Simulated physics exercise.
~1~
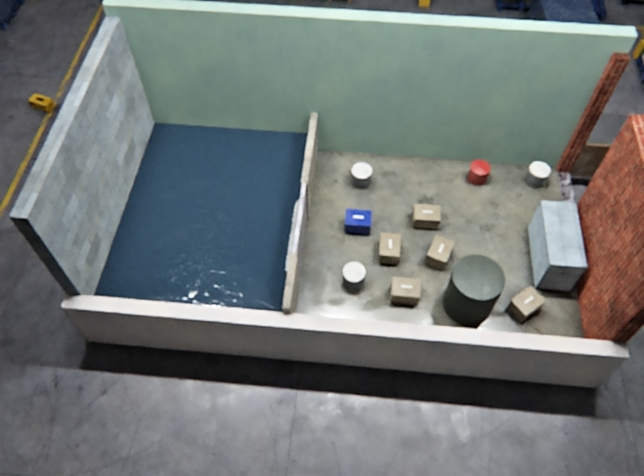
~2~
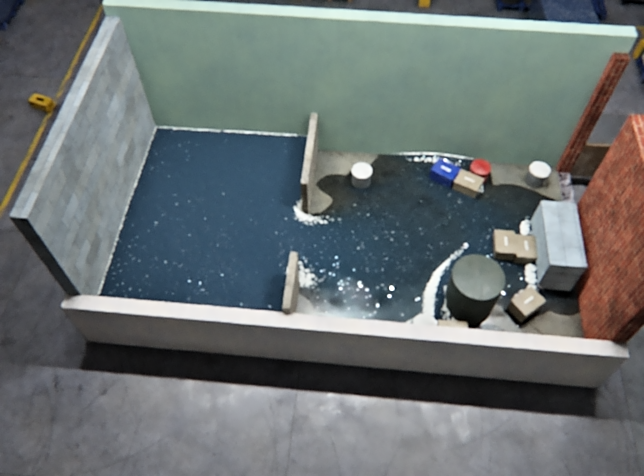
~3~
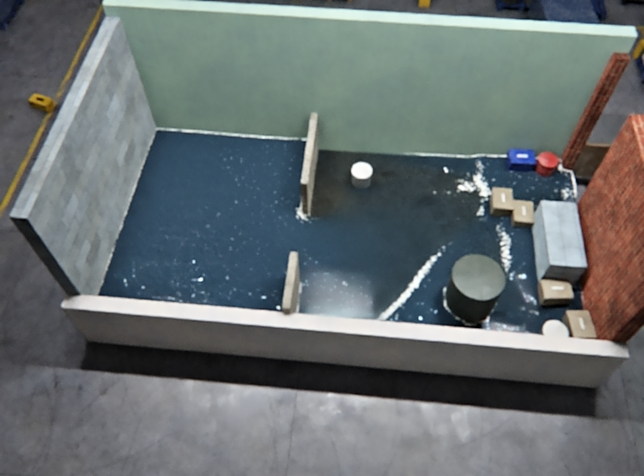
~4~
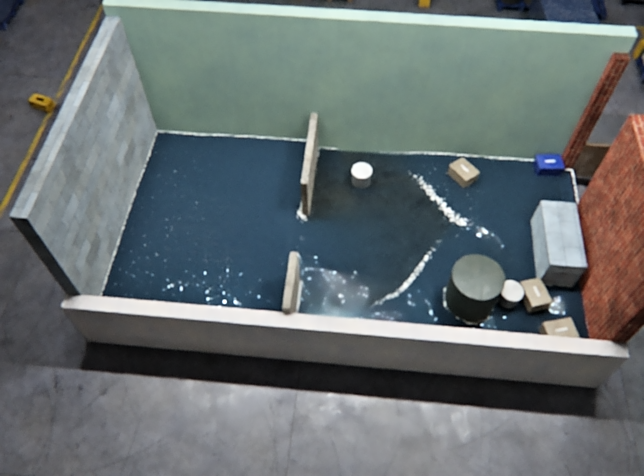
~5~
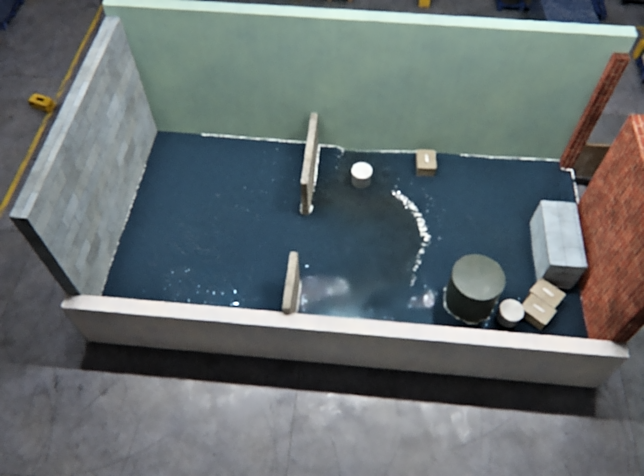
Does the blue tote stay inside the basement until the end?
No, the blue tote is carried to the far right corner and out of the basement.
